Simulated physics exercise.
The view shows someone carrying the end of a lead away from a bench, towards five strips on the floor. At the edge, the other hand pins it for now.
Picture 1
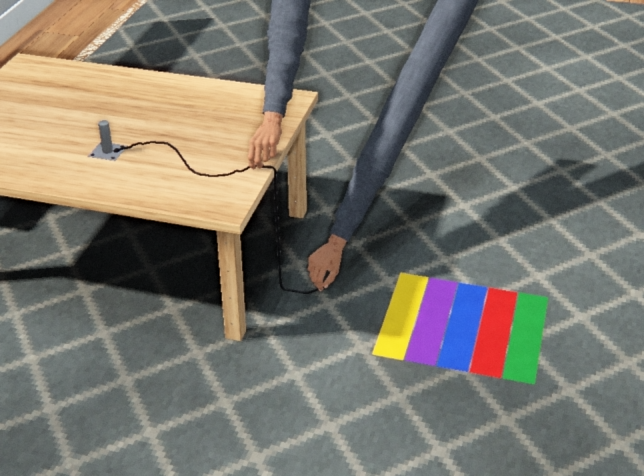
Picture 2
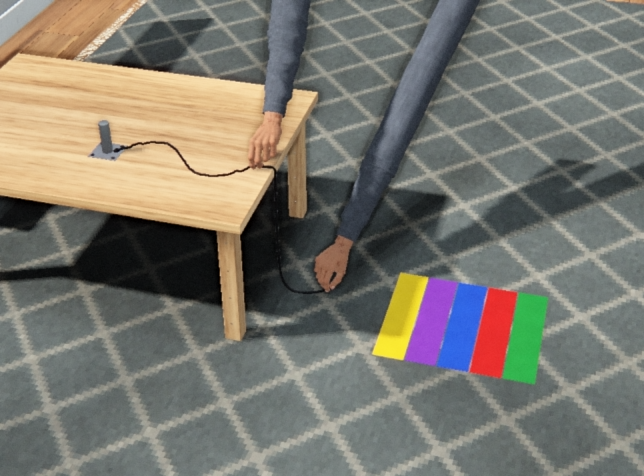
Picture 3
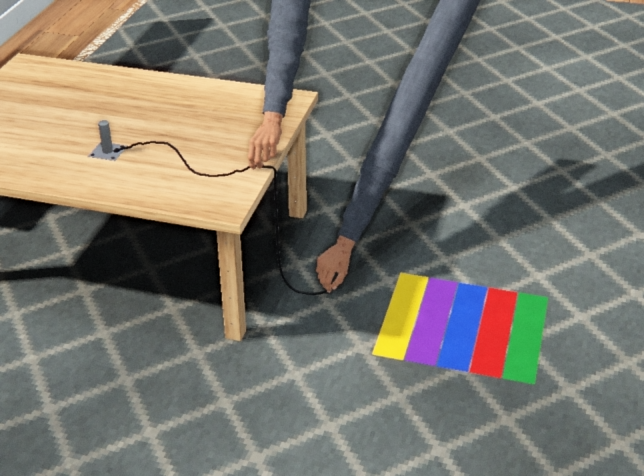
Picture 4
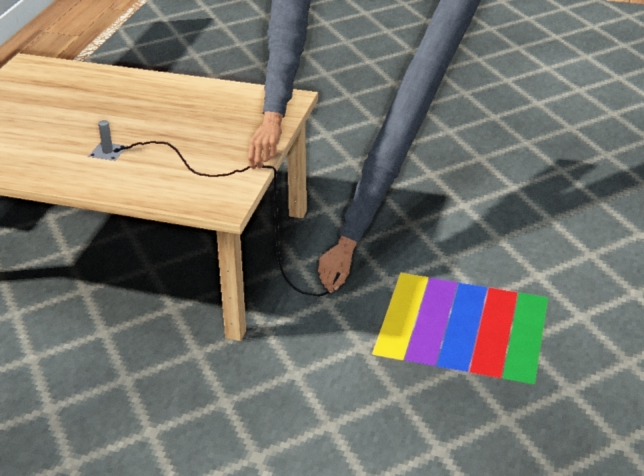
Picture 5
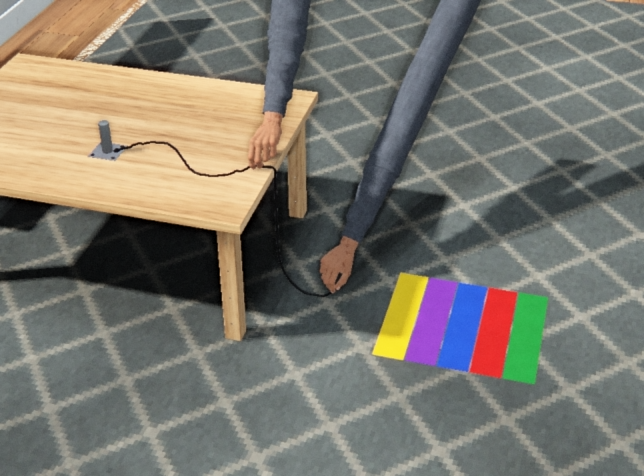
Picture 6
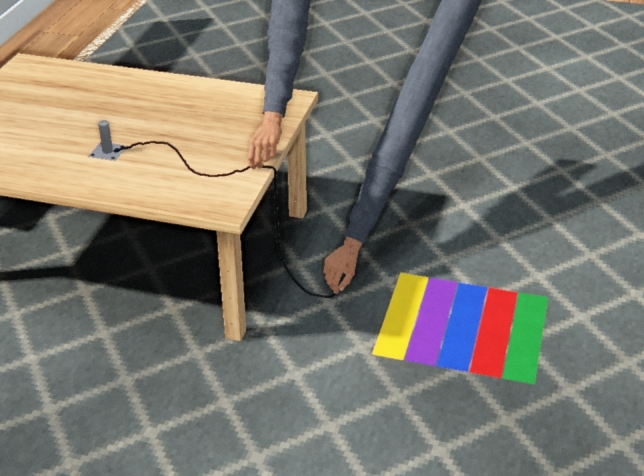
Hand drawing the end of a dark cord slightly right across a patterned carpet, another hand pinning it at a wooden table's edge.
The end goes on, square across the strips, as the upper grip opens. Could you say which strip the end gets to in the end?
It gets to the blue strip.
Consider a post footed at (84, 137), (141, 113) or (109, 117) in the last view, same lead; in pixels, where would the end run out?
You'd find it around (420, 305), then (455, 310), and finally (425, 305).
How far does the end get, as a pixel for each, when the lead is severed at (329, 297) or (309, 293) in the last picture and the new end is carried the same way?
About (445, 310), then (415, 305).
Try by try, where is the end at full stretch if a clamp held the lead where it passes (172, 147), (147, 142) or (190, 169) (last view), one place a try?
Going through the three tries, you get (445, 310), (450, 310) and (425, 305).
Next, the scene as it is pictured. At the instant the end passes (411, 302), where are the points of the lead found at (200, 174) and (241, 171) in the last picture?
They end up somewhere around (239, 164) and (274, 179).
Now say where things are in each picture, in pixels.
The first frame shows end (323, 287); yellow (393, 341); purple (424, 347); blue (456, 353); red (489, 359); green (521, 365).
The second frame shows end (329, 288); lead through (140, 143) (182, 158) (230, 174) (275, 181) (277, 233) (283, 281).
The third frame shows end (331, 288).
The fourth frame shows end (333, 289); lead through (140, 143) (182, 158) (230, 174) (275, 181) (277, 233) (288, 281).
The fifth frame shows end (335, 289).
The sixth frame shows end (338, 289); lead through (140, 143) (182, 158) (230, 174) (275, 181) (278, 233) (295, 281).
A little later, end near (411, 302); over yellow.
Next, end near (445, 308); over purple.
When it is tight, end near (465, 311); over blue. The end stops over the blue strip.
